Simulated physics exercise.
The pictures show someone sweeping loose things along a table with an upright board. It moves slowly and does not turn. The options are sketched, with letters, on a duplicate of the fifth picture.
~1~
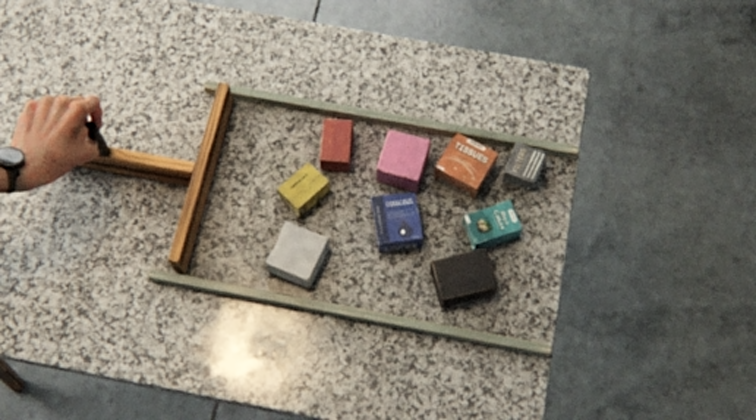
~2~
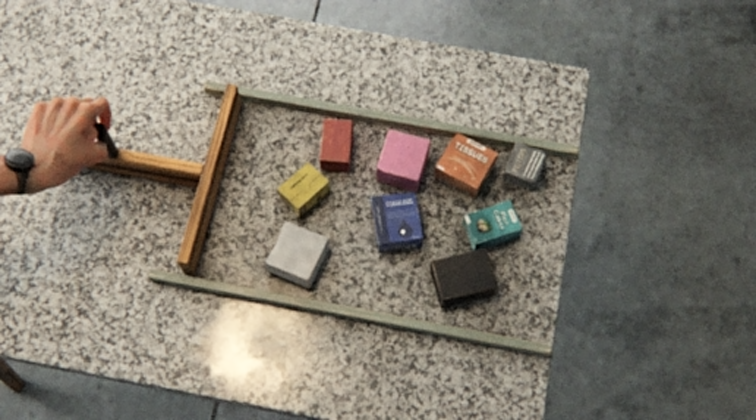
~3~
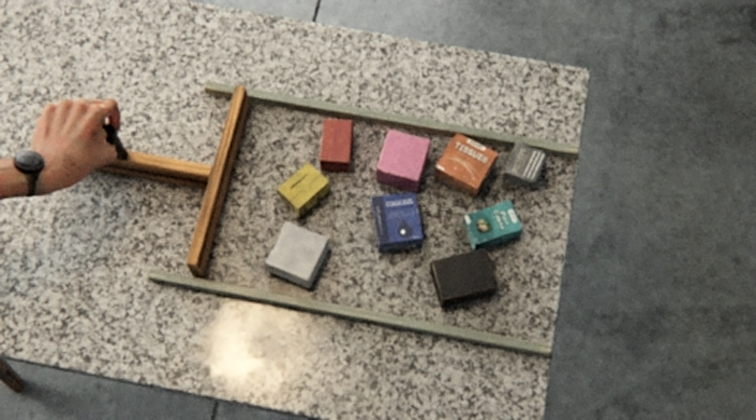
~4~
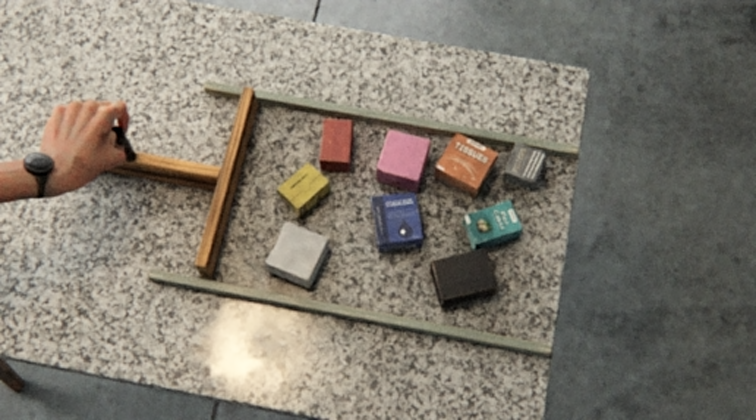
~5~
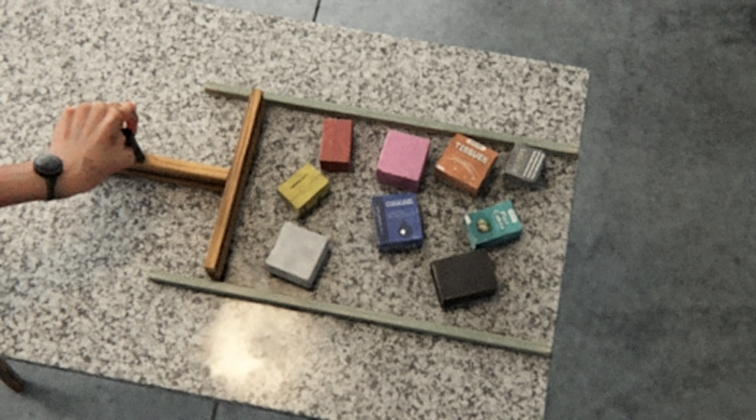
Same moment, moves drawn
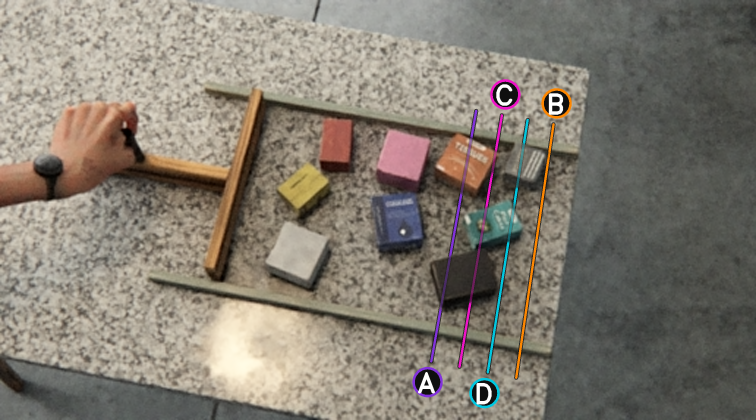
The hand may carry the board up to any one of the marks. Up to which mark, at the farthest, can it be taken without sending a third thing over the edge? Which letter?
At A, and not beyond.
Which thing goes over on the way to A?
The grey box goes over.
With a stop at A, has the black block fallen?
No.
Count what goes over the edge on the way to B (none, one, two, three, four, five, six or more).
In all, six or more.
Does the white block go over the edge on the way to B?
No.
On the marked copy, A at (455, 230); B at (536, 245); C at (482, 235); D at (509, 240).
Following A. Soon after the start, board (313, 189); red block (347, 148); white block (330, 260).
Later, board (392, 204); grey box (548, 170); turquoise packet (504, 228).
In the end, board (452, 215); grey box over the edge; turquoise packet (563, 235); one fallen.
As for the rest, B drops six; C drops three; D drops five.
